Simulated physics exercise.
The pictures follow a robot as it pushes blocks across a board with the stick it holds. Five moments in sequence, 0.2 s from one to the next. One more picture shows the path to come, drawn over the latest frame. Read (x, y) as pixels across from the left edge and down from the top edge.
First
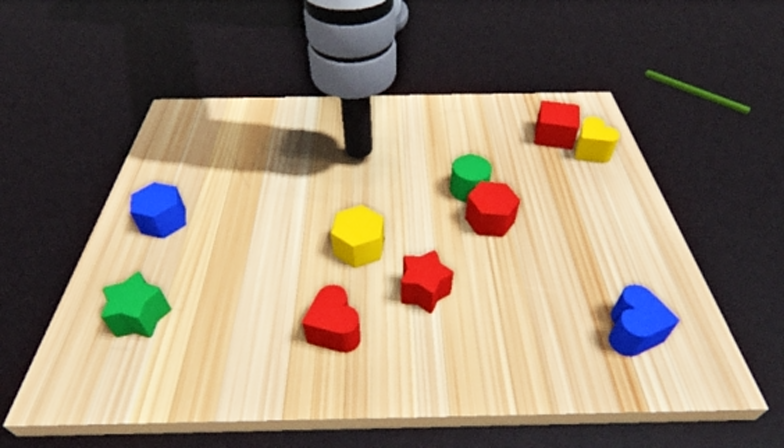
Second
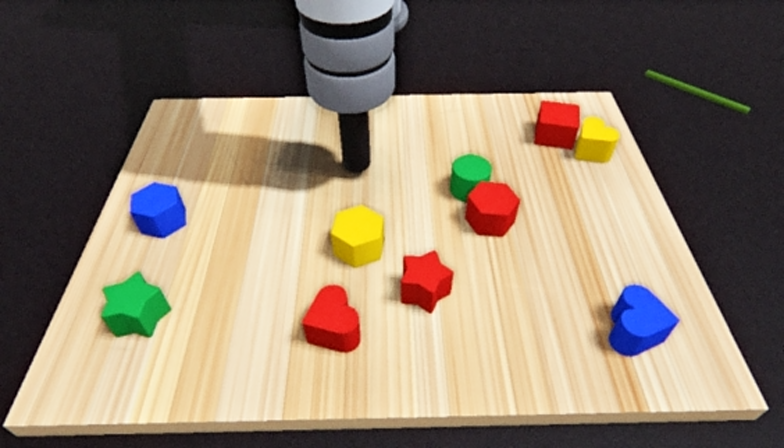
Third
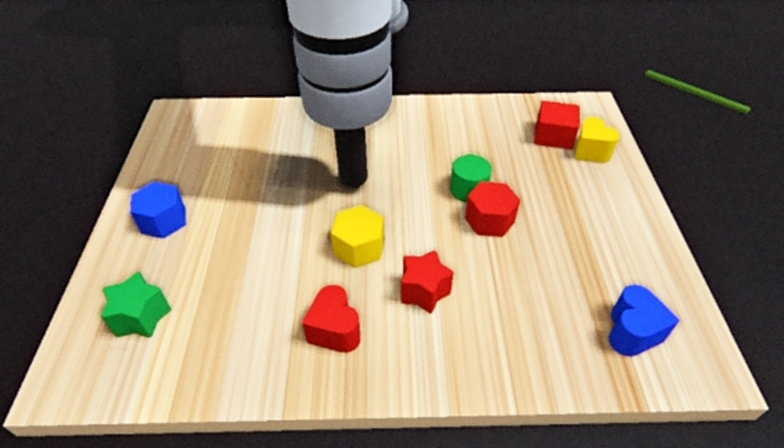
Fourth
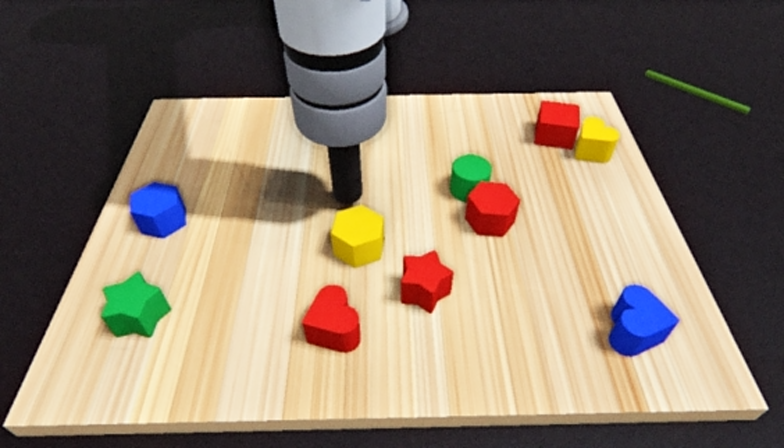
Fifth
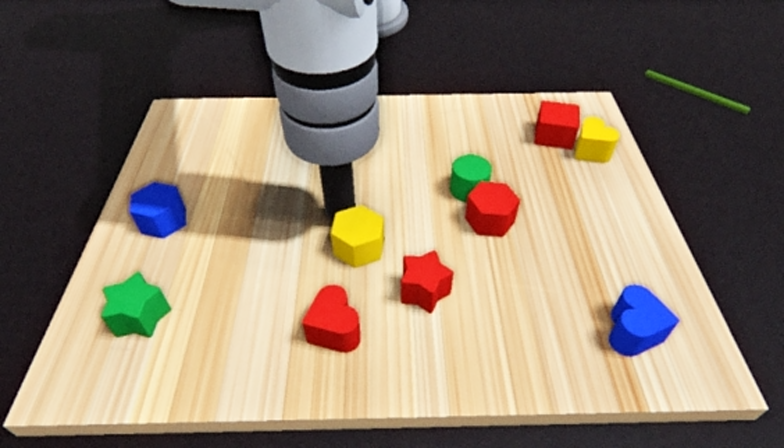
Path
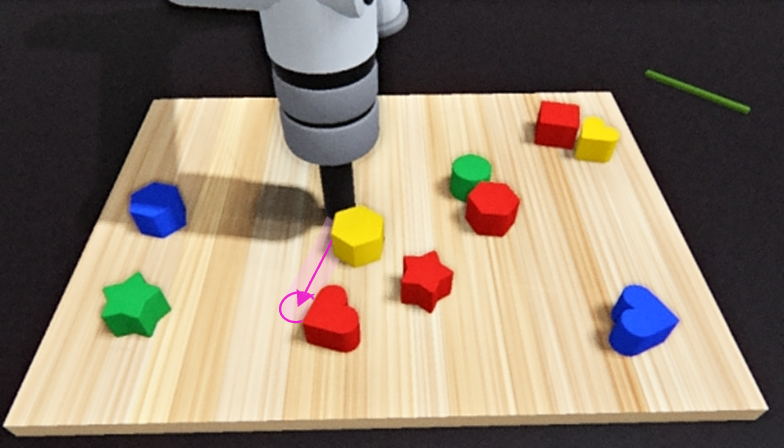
Robotic arm with a black stick moving down and slightly left beside a yellow hexagonal block, the colourful blocks staying still.
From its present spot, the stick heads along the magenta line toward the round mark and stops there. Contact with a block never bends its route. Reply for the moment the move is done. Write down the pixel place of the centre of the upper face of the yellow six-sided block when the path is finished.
At roughly (362, 241).
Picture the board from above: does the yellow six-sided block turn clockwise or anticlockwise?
It spins anti-clockwise.
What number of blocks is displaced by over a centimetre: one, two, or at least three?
Once the path ends, one block will have shifted.
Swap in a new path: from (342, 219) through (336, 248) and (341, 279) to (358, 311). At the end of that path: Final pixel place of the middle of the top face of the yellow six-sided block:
Pixel (392, 265).
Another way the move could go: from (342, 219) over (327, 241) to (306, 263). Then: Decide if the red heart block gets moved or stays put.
It will be resting on its spot.
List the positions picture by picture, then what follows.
Stick tip (359, 151); block tops, red heart block (332, 310); yellow six-sided block (358, 224), in the first frame.
Stick (357, 164); blocks unchanged, in the second frame.
Stick (353, 179); blocks unchanged, in the third frame.
Stick (348, 195); blocks unchanged, in the fourth frame.
Stick (341, 211); red heart block (332, 310); yellow six-sided block (358, 224), in the fifth frame.
Path on the board, in a line from (342, 219) to (298, 307).
On the path given first. One third of the way, stick (328, 239); yellow six-sided block (361, 240), turned 40° anticlockwise.
Two thirds of the way, stick (313, 268); yellow six-sided block (362, 241), turned 45° anticlockwise.
At the end, stick (296, 300); red heart block in place; yellow six-sided block (362, 241), turned 45° anticlockwise.
